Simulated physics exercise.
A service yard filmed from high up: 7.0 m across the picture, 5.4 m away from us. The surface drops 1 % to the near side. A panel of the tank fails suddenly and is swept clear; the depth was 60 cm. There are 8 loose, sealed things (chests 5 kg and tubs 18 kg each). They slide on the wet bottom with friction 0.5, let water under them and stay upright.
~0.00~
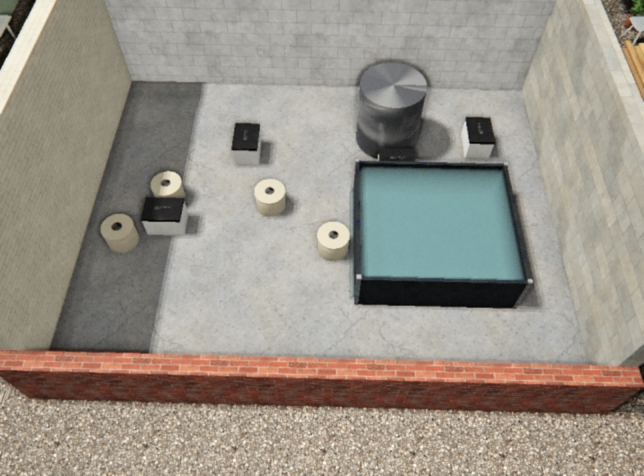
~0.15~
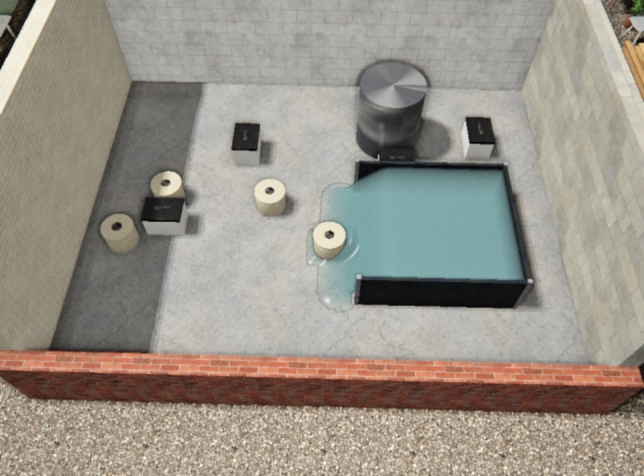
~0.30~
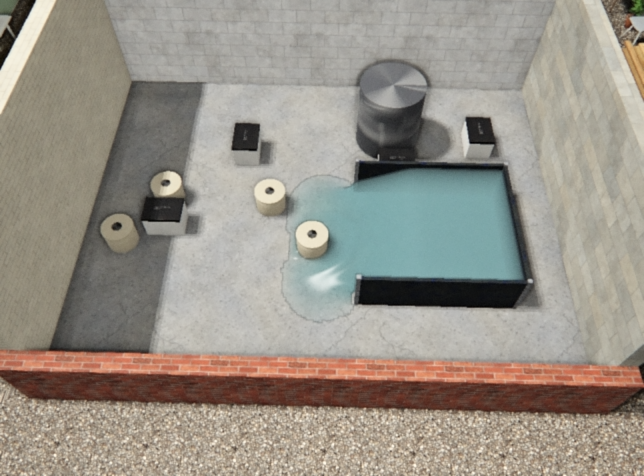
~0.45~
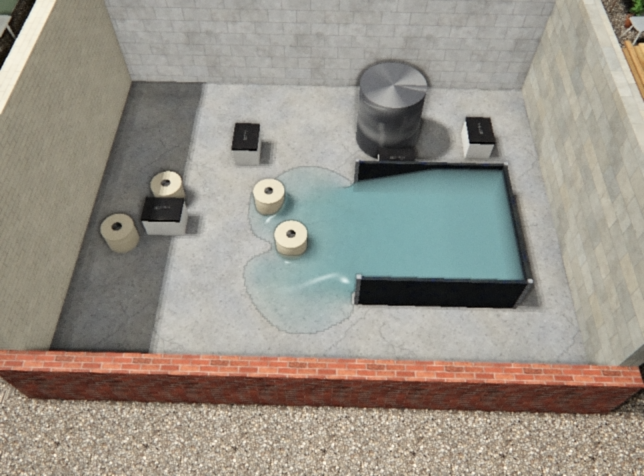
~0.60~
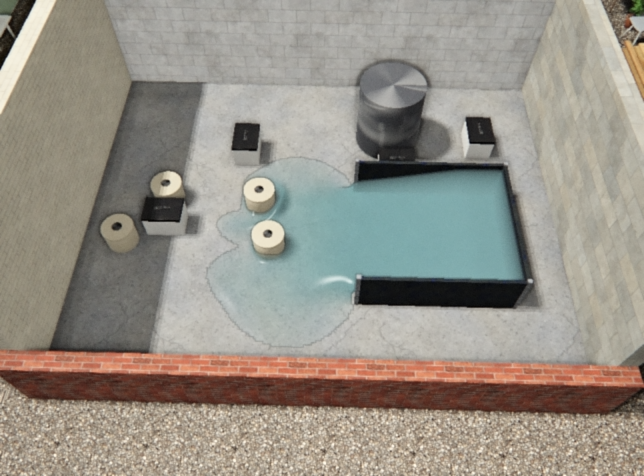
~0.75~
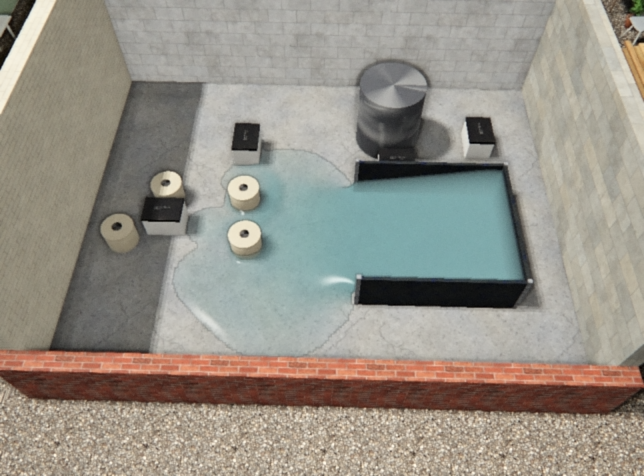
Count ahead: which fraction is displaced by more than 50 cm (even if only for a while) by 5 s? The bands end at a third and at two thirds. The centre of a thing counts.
That comes to two thirds or above.
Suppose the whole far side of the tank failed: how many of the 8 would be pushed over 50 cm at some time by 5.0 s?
In that case 3 of them.
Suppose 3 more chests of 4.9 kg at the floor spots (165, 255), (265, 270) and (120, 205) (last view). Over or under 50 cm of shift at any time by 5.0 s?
In turn: Past it, past it, more.
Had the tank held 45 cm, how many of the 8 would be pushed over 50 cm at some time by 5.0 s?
In that case 6 of them.
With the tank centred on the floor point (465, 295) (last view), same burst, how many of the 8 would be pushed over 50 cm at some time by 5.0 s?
In that case 6 of them.
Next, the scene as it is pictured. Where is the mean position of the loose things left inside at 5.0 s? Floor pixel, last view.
Around (276, 152).
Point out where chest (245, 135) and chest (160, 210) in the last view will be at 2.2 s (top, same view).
Near (180, 75) and (102, 178).
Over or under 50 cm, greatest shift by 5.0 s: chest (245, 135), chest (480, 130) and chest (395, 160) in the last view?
In that order: Over, less, short of it.
After 1.1 s 2 of 8 are over 50 cm from their spots; 0 afloat.
After 2.2 s 5 of 8 are over 50 cm from their spots; 3 afloat.
After 3.5 s 5 of 8 are over 50 cm from their spots; 6 afloat.
After 5.0 s 6 of 8 are over 50 cm from their spots, and 6 have been at some point; 5 afloat.
